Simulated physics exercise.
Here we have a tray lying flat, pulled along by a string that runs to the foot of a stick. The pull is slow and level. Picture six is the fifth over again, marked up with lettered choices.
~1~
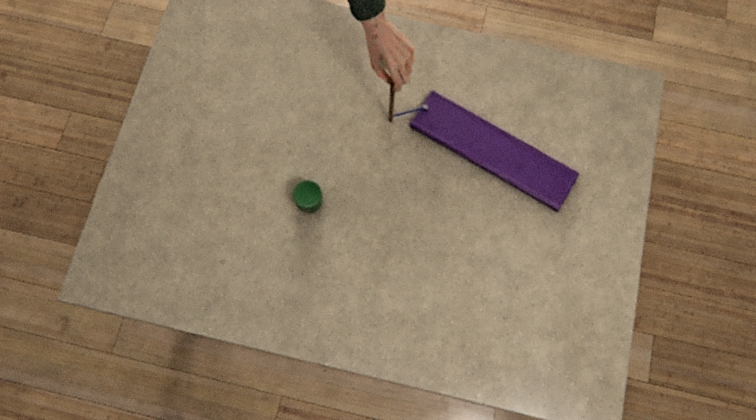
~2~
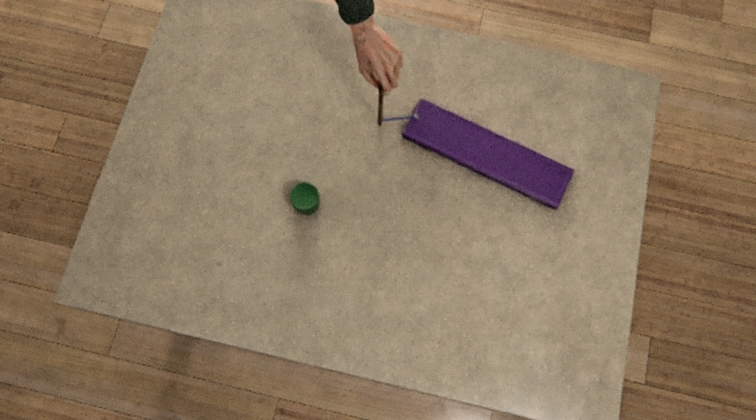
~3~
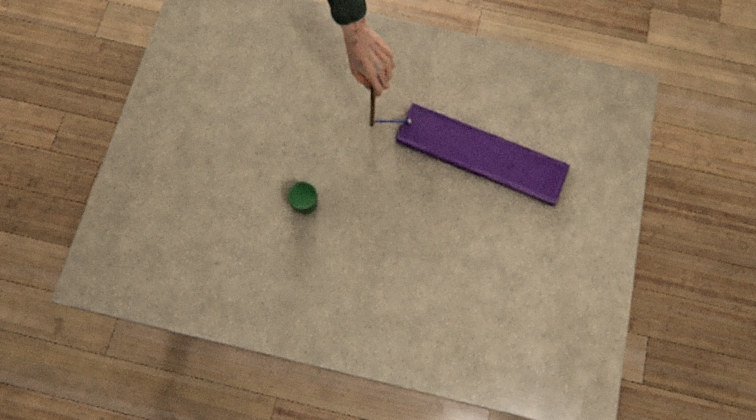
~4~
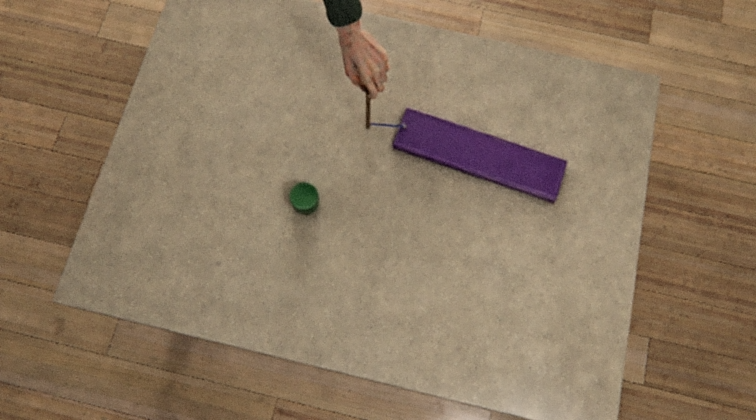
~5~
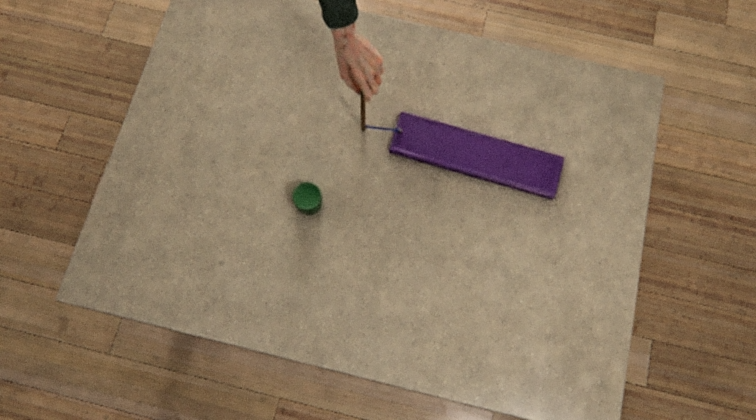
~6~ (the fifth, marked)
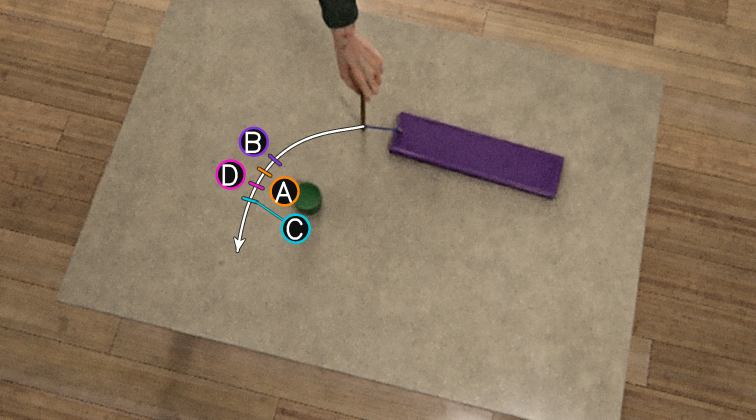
On a pale, square-cornered mat laid over a wooden plank floor, the view looks down from above at a slight tilt. A long purple tray lies right of centre, joined by a short string to the foot of a stick held by a hand from the top, with a small green tub to the left. The hand draws the stick slowly leftward and slightly down, and the tray follows, swinging a little toward level, while the view shifts very slightly.
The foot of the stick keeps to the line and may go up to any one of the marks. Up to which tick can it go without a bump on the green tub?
No farther than A.
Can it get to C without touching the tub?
No.
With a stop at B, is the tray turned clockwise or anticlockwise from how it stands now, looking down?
For that mark, anticlockwise.
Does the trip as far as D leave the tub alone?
No.
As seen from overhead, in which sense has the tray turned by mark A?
Anticlockwise.
On the copy, A at (265, 172); B at (275, 160); C at (250, 200); D at (256, 186); the route from (364, 126) via (272, 163) to (238, 251).
On A. First, foot of the stick (325, 134), middle of the tray (441, 149).
Then, foot of the stick (289, 149), middle of the tray (406, 149).
Finally, foot of the stick (265, 173), middle of the tray (382, 154); nothing has been touched.
By contrast, B is safe but short; C is too far, the tub has been hit; D is too far, the tub has been hit.
